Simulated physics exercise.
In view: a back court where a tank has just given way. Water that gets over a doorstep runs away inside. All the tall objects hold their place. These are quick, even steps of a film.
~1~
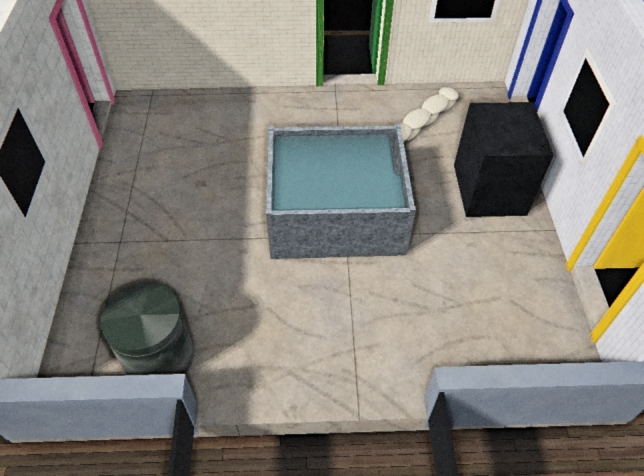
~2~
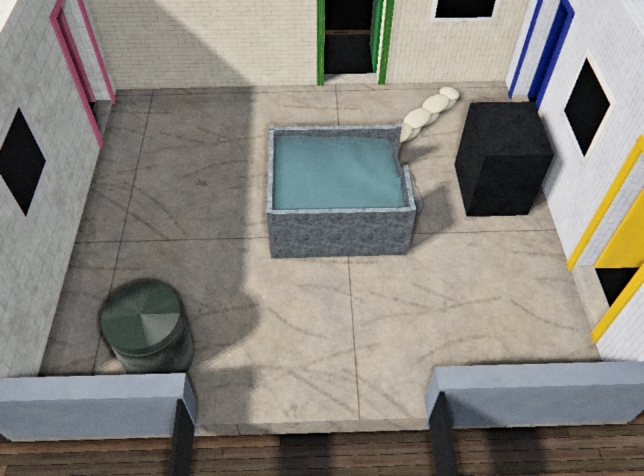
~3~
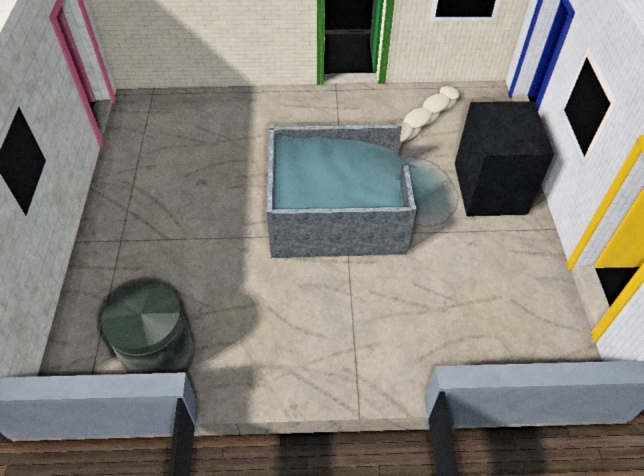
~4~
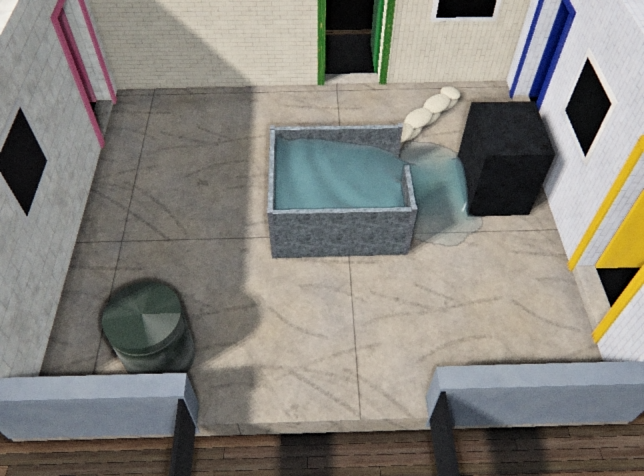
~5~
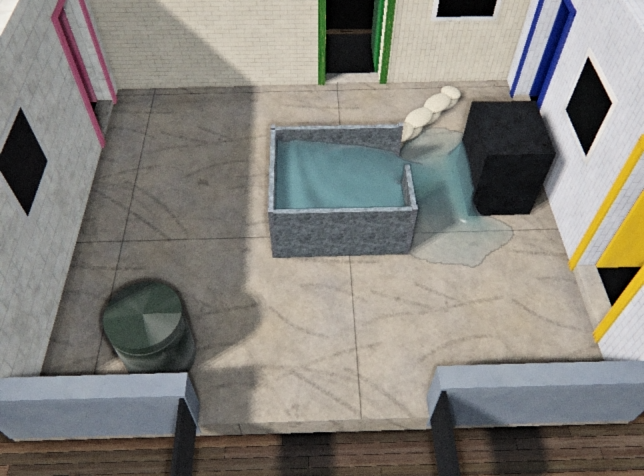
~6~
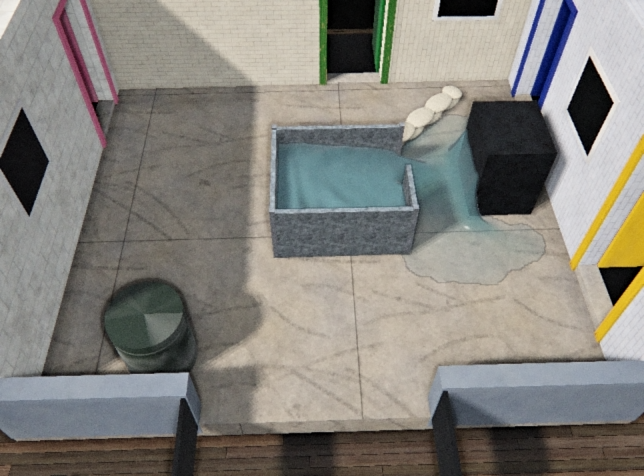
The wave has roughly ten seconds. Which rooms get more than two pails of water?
The yellow door holds within the limit; the blue door floods; the pink door holds within the limit; the green door holds within the limit.
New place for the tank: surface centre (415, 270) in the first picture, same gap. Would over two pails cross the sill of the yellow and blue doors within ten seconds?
In short: Yellow door passes that mark; blue door lets less in.
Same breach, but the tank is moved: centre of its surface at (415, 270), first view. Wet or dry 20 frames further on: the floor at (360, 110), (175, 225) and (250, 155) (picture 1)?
One after the other: Flooded, free of water, not flooded.
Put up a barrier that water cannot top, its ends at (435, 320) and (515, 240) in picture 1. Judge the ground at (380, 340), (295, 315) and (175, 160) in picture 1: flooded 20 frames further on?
As listed: Awash, flooded, not flooded.
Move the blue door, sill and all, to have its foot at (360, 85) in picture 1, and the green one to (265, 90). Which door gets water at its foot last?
The pink door.
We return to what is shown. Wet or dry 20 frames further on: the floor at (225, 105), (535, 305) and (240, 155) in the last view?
In turn: No water, awash, clear.
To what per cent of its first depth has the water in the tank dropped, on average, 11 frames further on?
About 48 per cent.
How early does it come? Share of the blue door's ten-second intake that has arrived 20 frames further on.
About 55 per cent.
A moment on, water covers 25 % of the floor; the yellow door wet at the sill, nothing in, the blue door under two buckets in, the pink door not reached, the green door not reached.
Next, water covers 30 % of the floor; the yellow door wet at the sill, nothing in, the blue door over two buckets in, the pink door not reached, the green door not reached.
Then, water covers 45 % of the floor; the yellow door wet at the sill, nothing in, the blue door far over two buckets in, the pink door not reached, the green door wet at the sill, nothing in.
Later, water covers 70 % of the floor; the yellow door wet at the sill, nothing in, the blue door far over two buckets in, the pink door wet at the sill, nothing in, the green door wet at the sill, nothing in.
In the end, water covers 80 % of the floor; the yellow door wet at the sill, nothing in, the blue door far over two buckets in, the pink door wet at the sill, nothing in, the green door wet at the sill, nothing in.
